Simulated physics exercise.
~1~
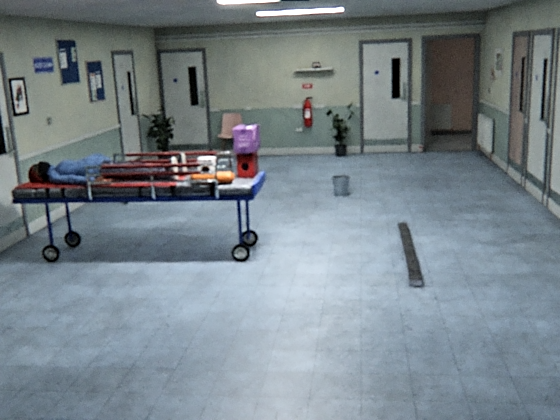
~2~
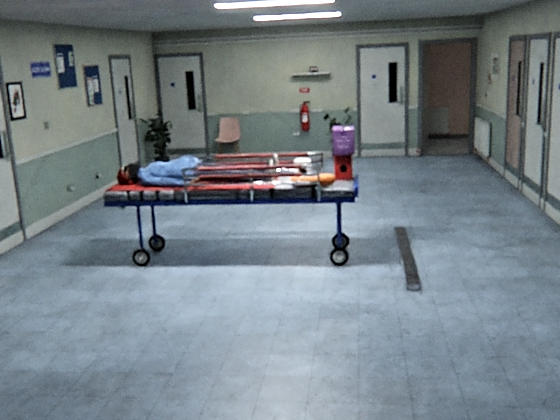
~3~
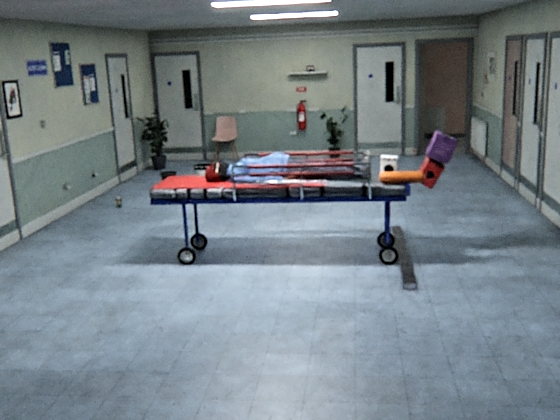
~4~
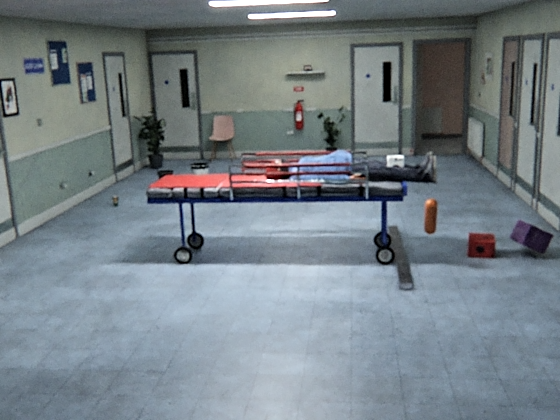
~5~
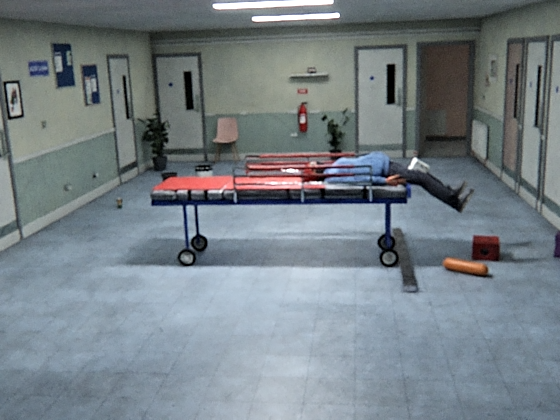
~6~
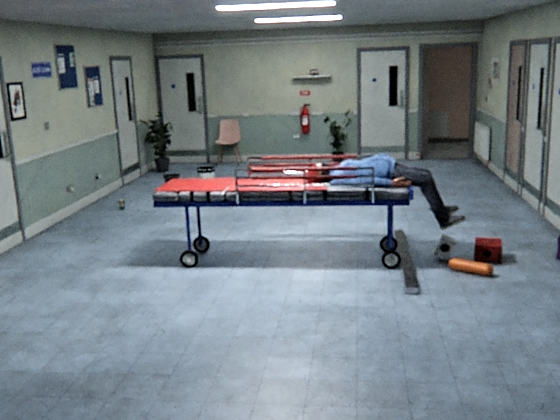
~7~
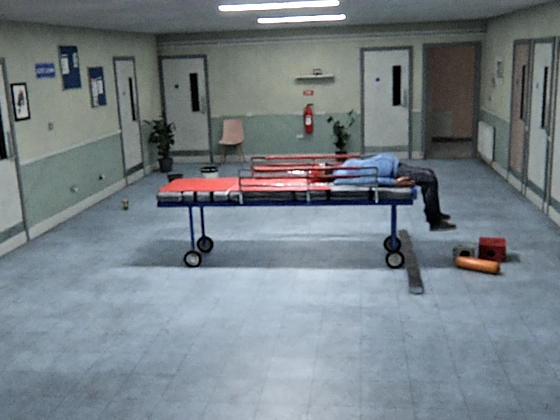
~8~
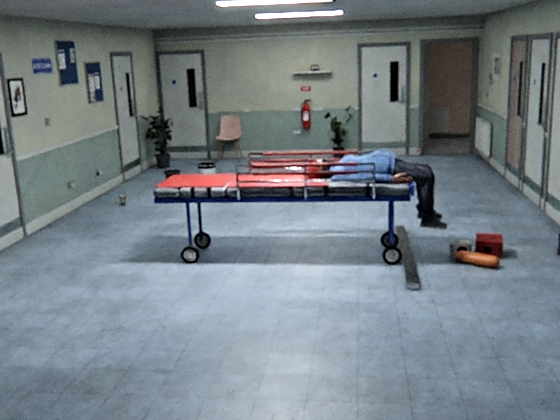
At first, a trolley carrying a limp person in blue, a purple bag, a red box, an orange bottle and a small white item rolls rightward along a hospital corridor. It stops abruptly at a dark strip across the floor and stays level. The load keeps sliding right, and the purple bag, red box and orange bottle tumble off the end. The person slides feet first until the legs stick out past the edge, then droop. The white item drops off too. Finally, the person lies still on the trolley, legs dangling, beside the fallen red box and orange bottle.
